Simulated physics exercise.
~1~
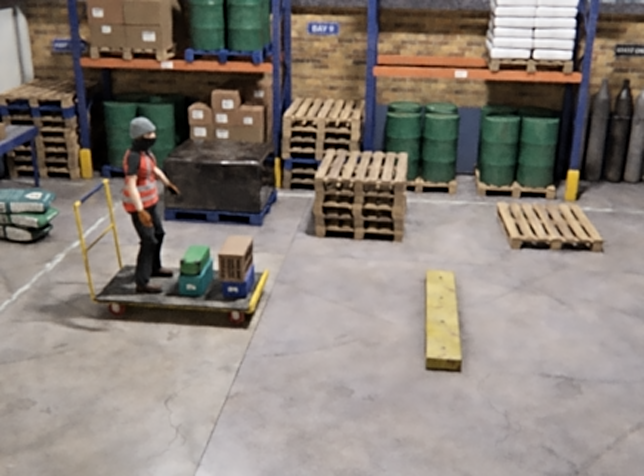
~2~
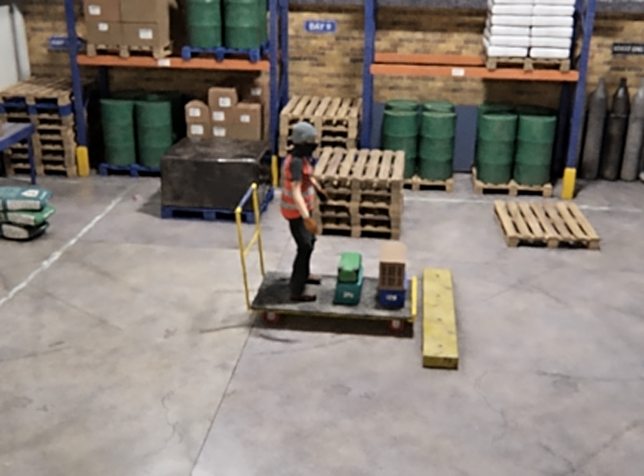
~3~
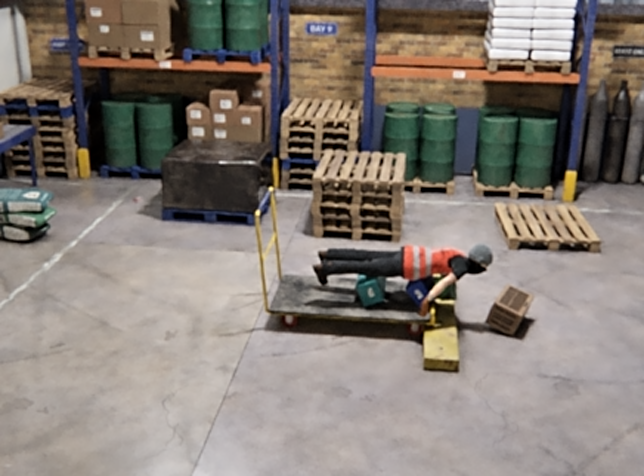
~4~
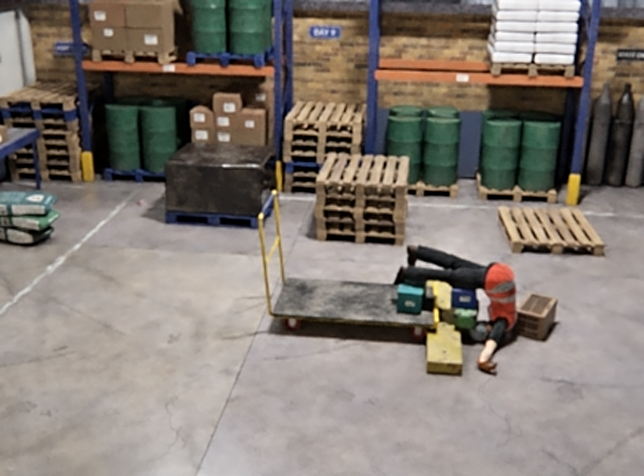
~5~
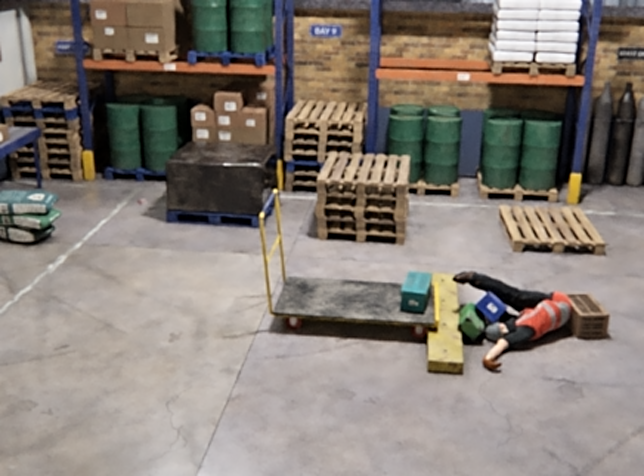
A figure riding a trolley pitches over a yellow kerb and lands among spilled boxes.
